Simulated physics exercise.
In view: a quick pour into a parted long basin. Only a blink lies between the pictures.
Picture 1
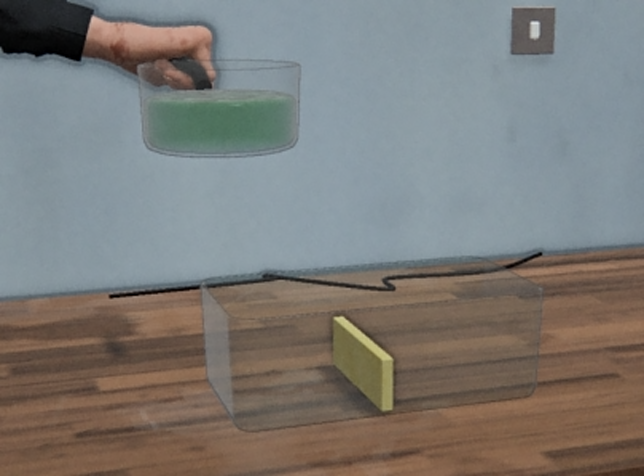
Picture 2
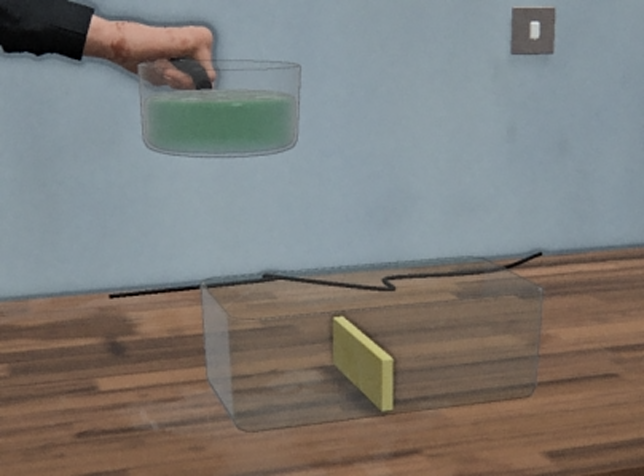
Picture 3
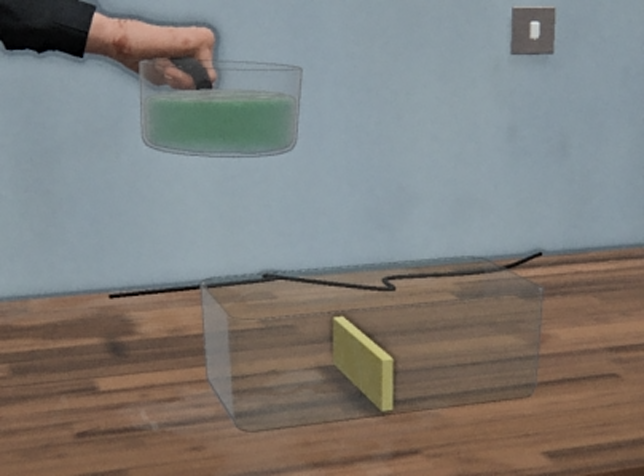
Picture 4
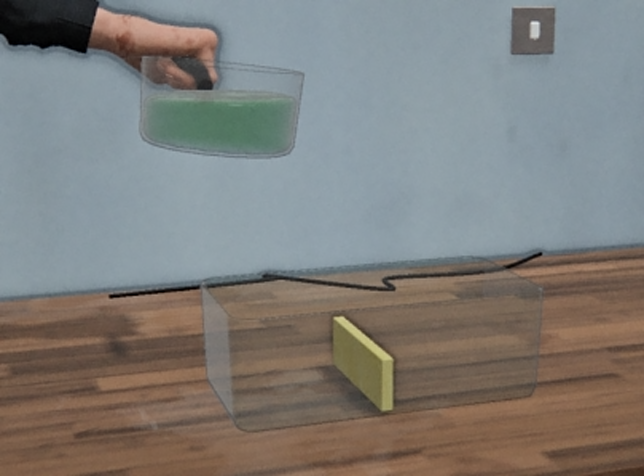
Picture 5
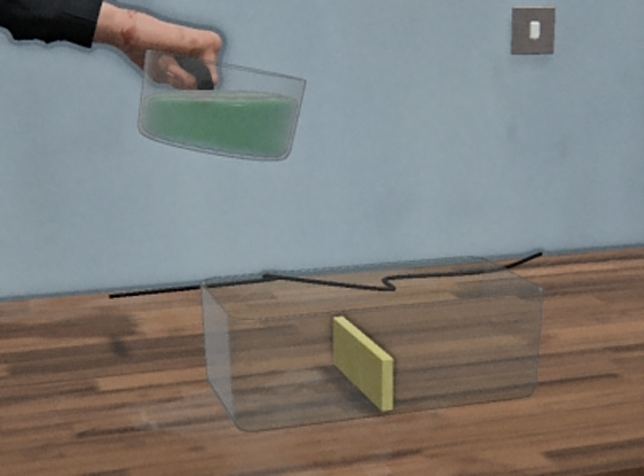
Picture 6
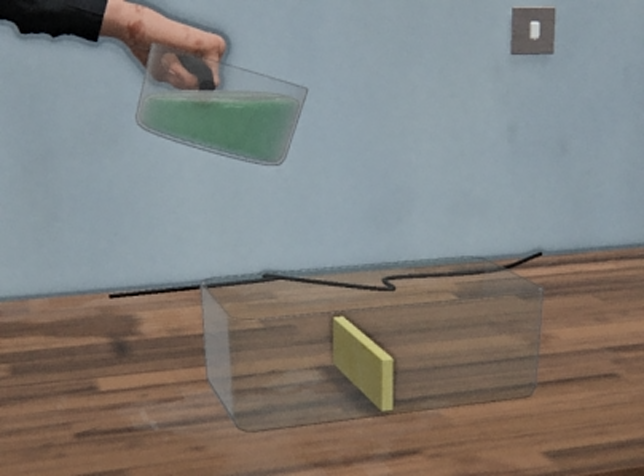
A hand in a dark sleeve, reaching in from the upper left, holds a clear round container of green liquid and gradually tilts it, its right side dipping while the liquid's surface stays nearly level. Below, on a brown wood-grain worktop against a blue wall with a switch at the upper right, a clear long basin holds an upright yellow divider, with a thin black line running along behind. The fixed view looks slightly down from the front, and everything below the hand remains still.
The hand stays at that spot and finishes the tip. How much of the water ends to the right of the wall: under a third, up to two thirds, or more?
In the end from a third to two thirds is right of the wall.
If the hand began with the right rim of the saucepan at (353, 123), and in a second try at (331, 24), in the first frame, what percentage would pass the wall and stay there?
In turn 95 and 90 in a hundred.
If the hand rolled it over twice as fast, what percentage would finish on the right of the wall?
Some 25 per cent.
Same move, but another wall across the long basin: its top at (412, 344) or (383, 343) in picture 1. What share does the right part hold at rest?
About 5 and 20 per cent.
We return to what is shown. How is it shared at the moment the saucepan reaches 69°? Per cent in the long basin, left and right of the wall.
Some 5 per cent left and 0 right.
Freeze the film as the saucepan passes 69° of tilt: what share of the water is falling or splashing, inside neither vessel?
Roughly 35 in a hundred.
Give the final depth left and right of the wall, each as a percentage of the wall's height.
Left: 30 %. Right: 30 %.
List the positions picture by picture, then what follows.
It leans 0°; its right rim is at (296, 65); the water meets the walls at (144, 99) and (292, 94); the long basin's rim runs from (215, 301) to (512, 274); the wall's top is at (361, 338), in the first picture.
It leans 1°; its right rim is at (296, 66); the water meets the walls at (144, 99) and (291, 95), in the second picture.
It leans 3°; its right rim is at (297, 69); the water meets the walls at (144, 99) and (291, 95), in the third picture.
It leans 7°; its right rim is at (299, 75); the water meets the walls at (144, 99) and (291, 96), in the fourth picture.
It leans 11°; its right rim is at (301, 81); the water meets the walls at (143, 98) and (293, 97), in the fifth picture.
It leans 17°; its right rim is at (303, 90); the water meets the walls at (143, 100) and (295, 98), in the sixth picture.
A moment on, the saucepan is tipped part way and 62 per cent is still to pour, 3 is left of the wall and 1 right of it.
Next, the saucepan is tipped on its side and 17 per cent is still to pour, 19 is left of the wall and 46 right of it.
Then the saucepan is tipped on its side and 4 per cent is still to pour, 44 is left of the wall and 47 right of it.
Later the saucepan is tipped on its side and 1 per cent is still to pour, 49 is left of the wall and 48 right of it.
At rest 51 per cent lies left of the wall, 48 right of it and 1 outside.
